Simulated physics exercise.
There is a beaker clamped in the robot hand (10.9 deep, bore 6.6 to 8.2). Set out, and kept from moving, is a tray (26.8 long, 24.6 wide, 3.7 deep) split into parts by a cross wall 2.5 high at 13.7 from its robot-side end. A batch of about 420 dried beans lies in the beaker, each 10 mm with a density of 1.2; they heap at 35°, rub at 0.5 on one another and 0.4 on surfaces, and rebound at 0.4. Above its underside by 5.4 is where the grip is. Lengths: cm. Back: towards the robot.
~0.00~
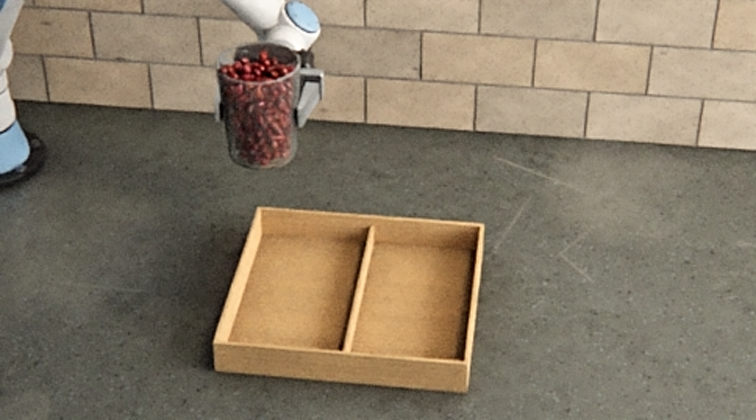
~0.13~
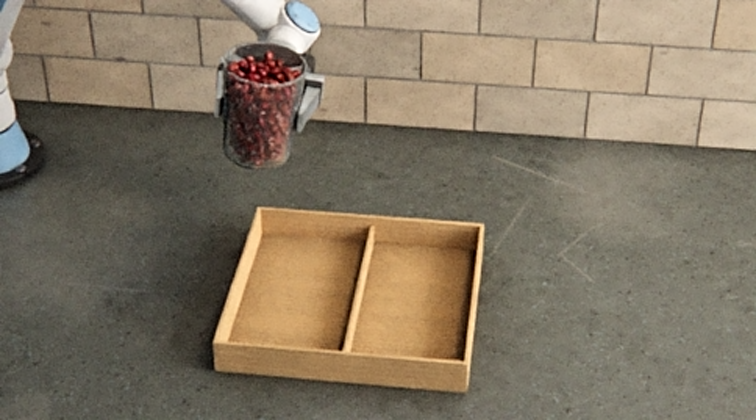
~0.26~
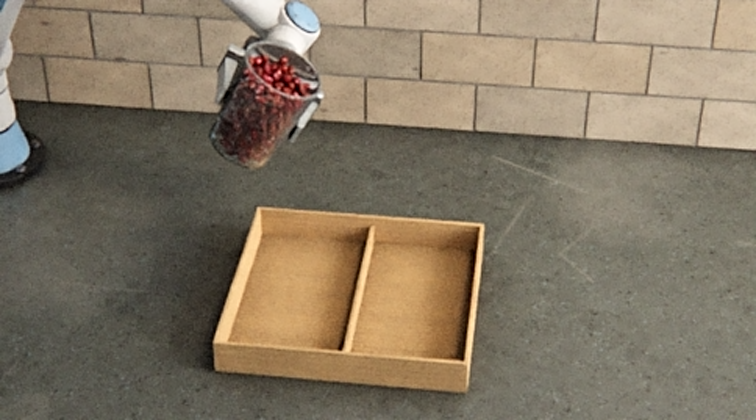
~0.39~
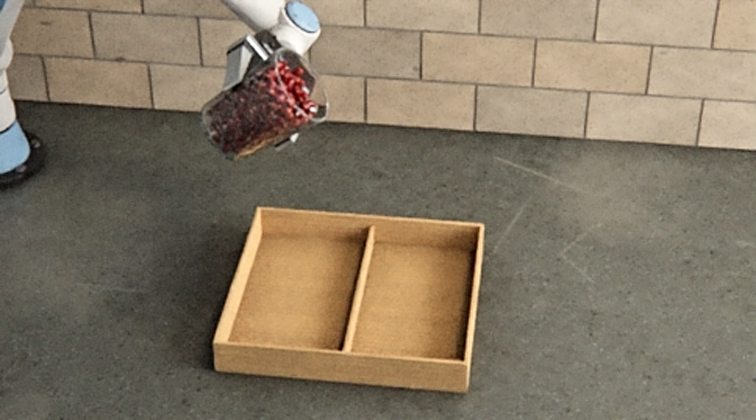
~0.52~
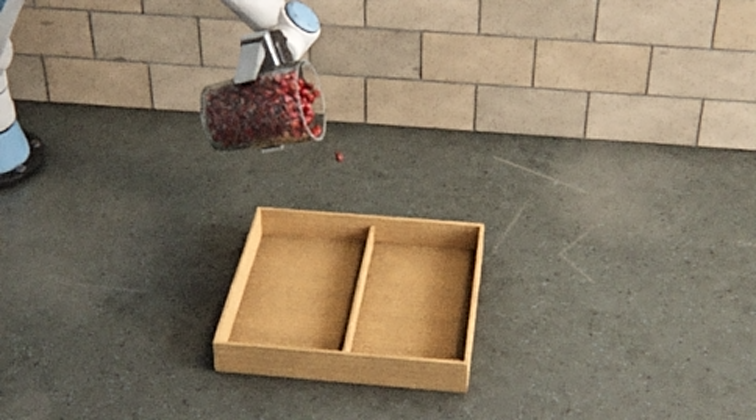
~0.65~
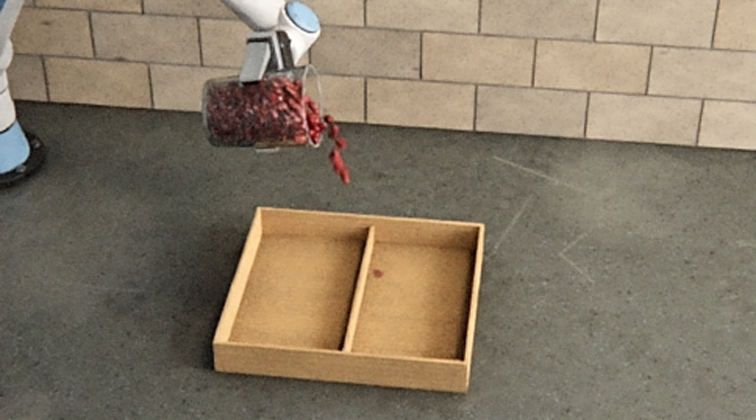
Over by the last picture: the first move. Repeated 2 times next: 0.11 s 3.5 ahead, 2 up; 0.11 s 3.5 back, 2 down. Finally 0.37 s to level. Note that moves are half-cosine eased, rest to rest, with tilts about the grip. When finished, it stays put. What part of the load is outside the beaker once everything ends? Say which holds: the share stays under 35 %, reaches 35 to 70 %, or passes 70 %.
The share passes 70 %.
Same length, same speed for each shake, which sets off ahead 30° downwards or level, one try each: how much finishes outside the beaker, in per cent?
Try one gives about 45 in a hundred, try two about 70 in a hundred.
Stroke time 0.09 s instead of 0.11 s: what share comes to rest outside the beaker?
Estimate for that case: 90 %.
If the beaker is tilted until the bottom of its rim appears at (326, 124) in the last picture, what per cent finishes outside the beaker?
That comes to some 50 percent.
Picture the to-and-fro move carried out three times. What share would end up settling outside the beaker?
Result: Approximately 90 per cent.
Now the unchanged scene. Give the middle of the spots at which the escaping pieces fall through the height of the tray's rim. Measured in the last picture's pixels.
I'd put it somewhere near (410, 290).
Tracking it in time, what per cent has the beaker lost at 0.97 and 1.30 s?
First it's 60 percent, and after that 80 percent.
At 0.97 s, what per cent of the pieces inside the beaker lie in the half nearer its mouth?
Around 60 percent.
After 0.97 s, tilted 81° forward, highest piece 29 above the table; 162 in the beaker, 118 in the far-side part, 4 in the robot-side part, 132 in flight or on a rim.
After 1.30 s, tilted 33° forward, highest piece 29 above the table; 302 in the far-side part, 83 in the beaker, 28 in the robot-side part, 2 on the table or floor, 1 in flight or on a rim.
After 1.66 s, level, highest piece 25 above the table; 303 in the far-side part, 83 in the beaker, 28 in the robot-side part, 2 on the table or floor.
After 2.71 s, level, highest piece 25 above the table; 303 in the far-side part, 83 in the beaker, 28 in the robot-side part, 2 on the table or floor.
At rest, 303 in the far-side part, 83 in the beaker, 28 in the robot-side part, 2 on the table or floor. That is 80 % outside the beaker.
